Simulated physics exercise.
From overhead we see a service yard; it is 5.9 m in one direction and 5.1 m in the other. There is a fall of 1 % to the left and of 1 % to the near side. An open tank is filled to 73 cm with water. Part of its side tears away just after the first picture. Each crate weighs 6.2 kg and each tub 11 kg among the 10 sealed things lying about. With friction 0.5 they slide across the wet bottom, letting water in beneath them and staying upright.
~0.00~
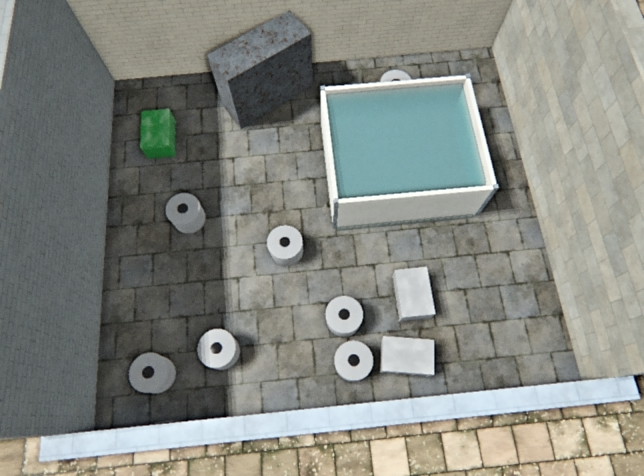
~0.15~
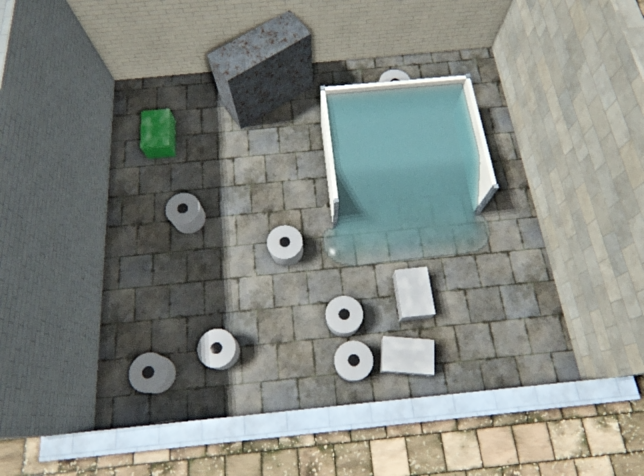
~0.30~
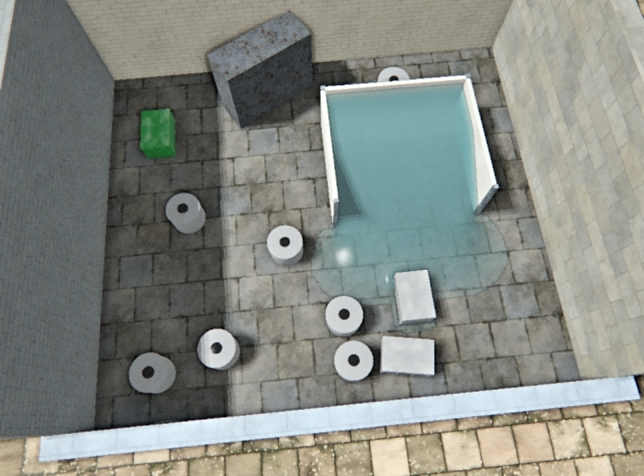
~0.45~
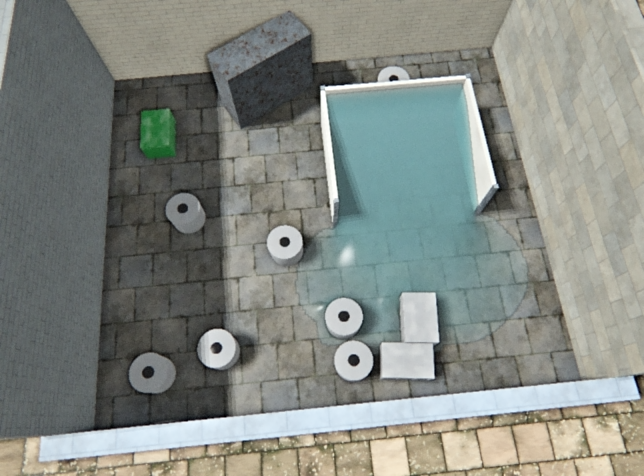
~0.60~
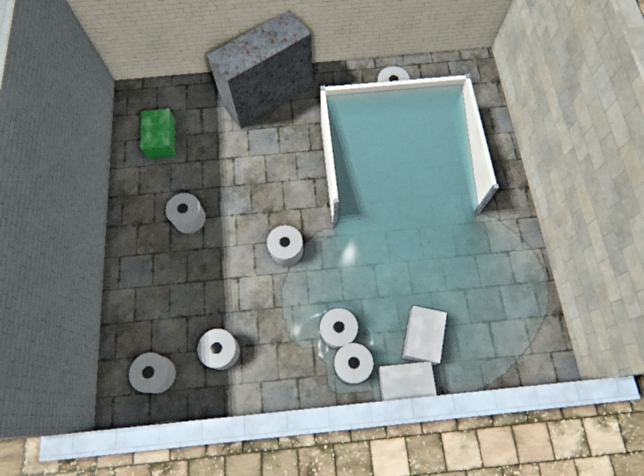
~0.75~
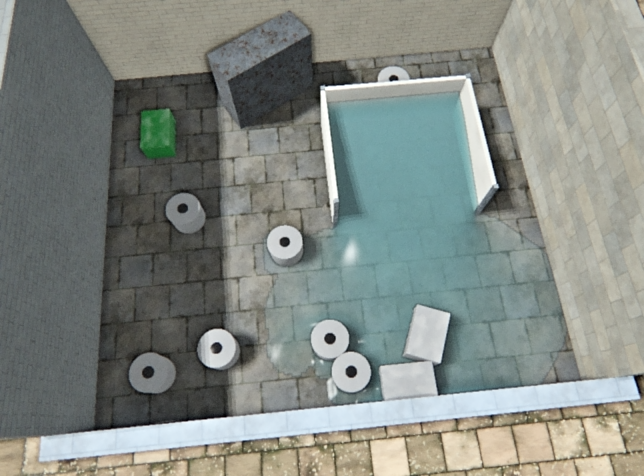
In a paved yard, water pours from a tank's open near side and shifts nearby blocks.
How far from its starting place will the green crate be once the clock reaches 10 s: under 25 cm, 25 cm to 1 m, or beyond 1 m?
Somewhat dislodged.
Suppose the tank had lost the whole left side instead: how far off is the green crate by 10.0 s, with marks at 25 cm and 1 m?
The green crate simply gets swept away.
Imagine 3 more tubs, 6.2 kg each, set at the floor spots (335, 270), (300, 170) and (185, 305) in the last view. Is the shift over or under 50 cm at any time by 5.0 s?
In turn: Past it, short of it, over.
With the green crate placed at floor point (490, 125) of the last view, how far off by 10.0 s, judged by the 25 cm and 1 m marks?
Short answer: It drifts a great distance.
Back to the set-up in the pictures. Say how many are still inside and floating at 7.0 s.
Total: 8.
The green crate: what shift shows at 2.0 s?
About 0 cm out of place.
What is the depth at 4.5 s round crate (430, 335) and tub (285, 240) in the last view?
Close to 11 and 4 centimetres.
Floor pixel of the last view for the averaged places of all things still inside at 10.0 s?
(245, 246).
After 2.0 s the green crate is near (155, 128), 0.0 m from its start, aground; 4 afloat.
After 4.5 s the green crate is near (173, 76), 0.9 m from its start, aground; 3 afloat.
After 7.0 s the green crate is near (210, 65), 1.2 m from its start, afloat; 8 afloat.
After 10.0 s the green crate is near (197, 101), 0.7 m from its start, afloat; 10 afloat.
